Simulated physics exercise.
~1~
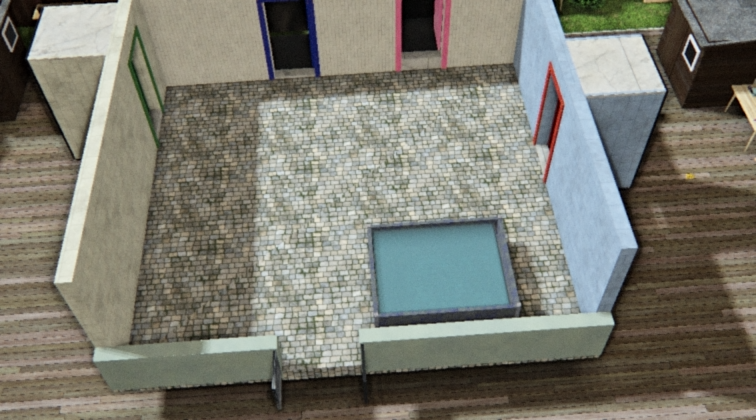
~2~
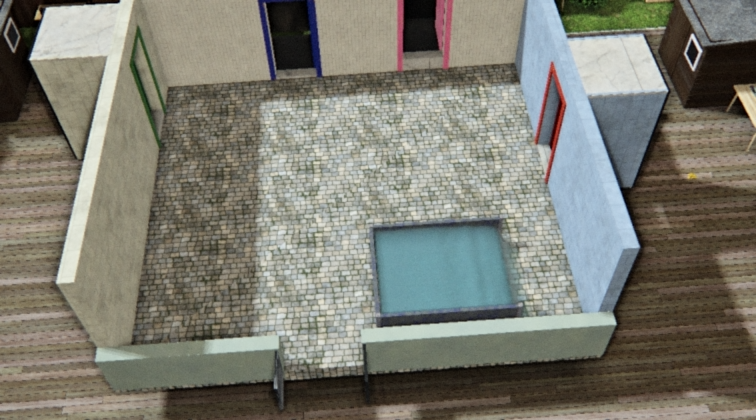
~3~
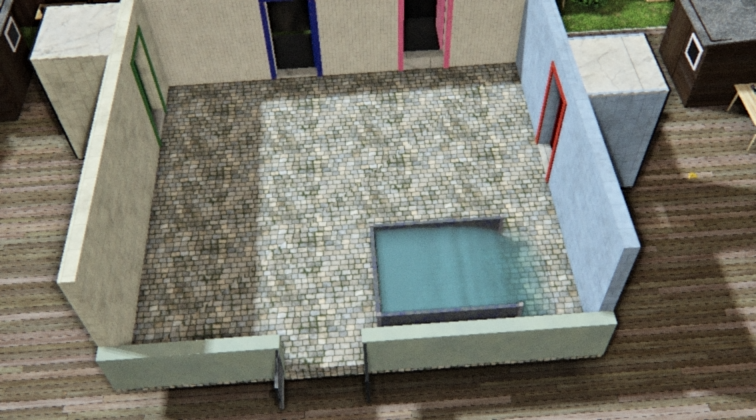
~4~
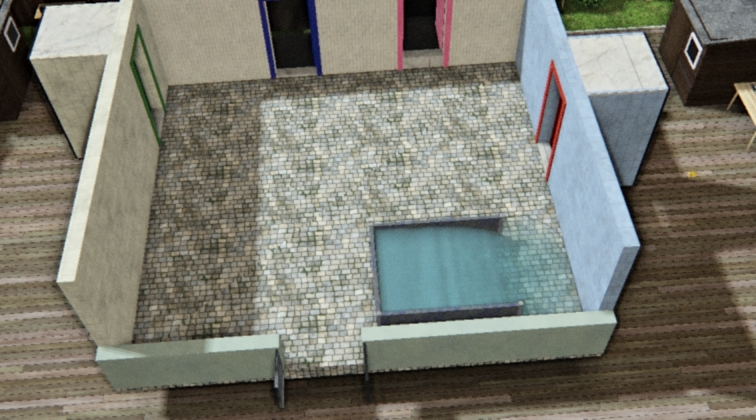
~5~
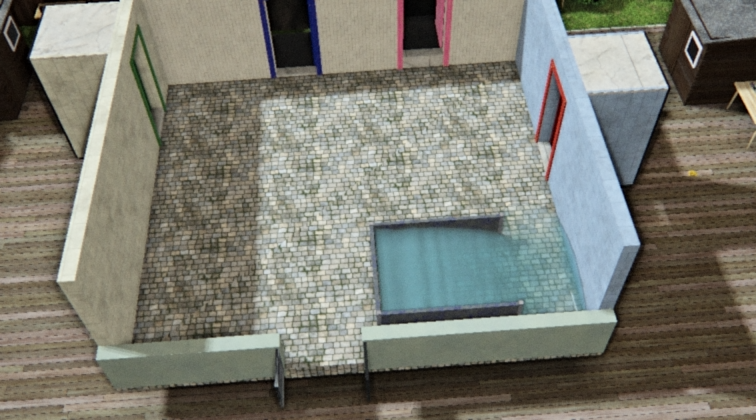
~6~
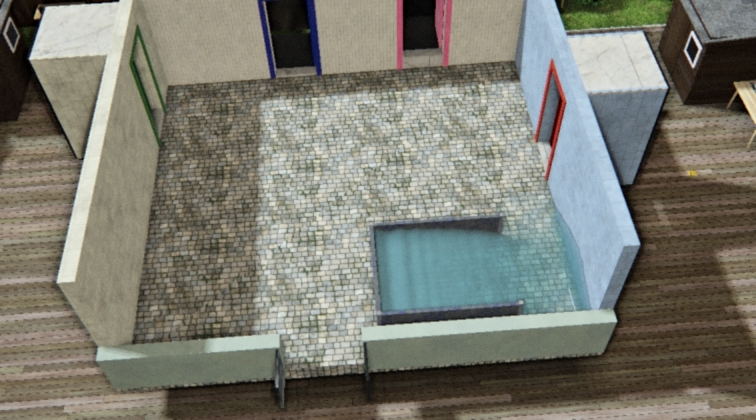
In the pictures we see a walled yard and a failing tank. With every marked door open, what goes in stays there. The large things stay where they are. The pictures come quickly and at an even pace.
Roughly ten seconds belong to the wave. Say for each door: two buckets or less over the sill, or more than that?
As I see it, the blue door copes honestly; the green door copes honestly; the red door gets overwhelmed honestly; the pink door copes honestly.
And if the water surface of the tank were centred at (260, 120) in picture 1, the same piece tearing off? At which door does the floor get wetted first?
The pink one.
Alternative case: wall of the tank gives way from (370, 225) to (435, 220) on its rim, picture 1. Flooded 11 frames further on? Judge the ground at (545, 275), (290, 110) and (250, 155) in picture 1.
In turn: Untouched, then inundated, then inundated.
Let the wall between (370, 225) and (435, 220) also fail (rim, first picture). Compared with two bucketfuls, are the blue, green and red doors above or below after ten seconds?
Door by door: Blue goes past the mark, green stops short, red stops short.
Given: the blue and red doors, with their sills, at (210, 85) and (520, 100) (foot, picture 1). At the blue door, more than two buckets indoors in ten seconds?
Well, the way I see it, the blue door stays short of the threshold.
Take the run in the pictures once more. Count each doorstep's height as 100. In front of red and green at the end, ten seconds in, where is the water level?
About 120 %, then 60 %.
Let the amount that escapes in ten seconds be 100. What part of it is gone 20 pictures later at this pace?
Near 35 in a hundred.
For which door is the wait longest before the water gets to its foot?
Looks like the green one.
A moment on, water covers 10 % of the floor; the blue door not reached, the green door not reached, the red door wet at the sill, nothing in, the pink door not reached.
Next, water covers 15 % of the floor; the blue door not reached, the green door not reached, the red door under two buckets in, the pink door not reached.
Then, water covers 40 % of the floor; the blue door not reached, the green door not reached, the red door under two buckets in, the pink door wet at the sill, nothing in.
Later, water covers 55 % of the floor; the blue door wet at the sill, nothing in, the green door not reached, the red door over two buckets in, the pink door wet at the sill, nothing in.
In the end, water covers 85 % of the floor; the blue door under two buckets in, the green door wet at the sill, nothing in, the red door over two buckets in, the pink door wet at the sill, nothing in.
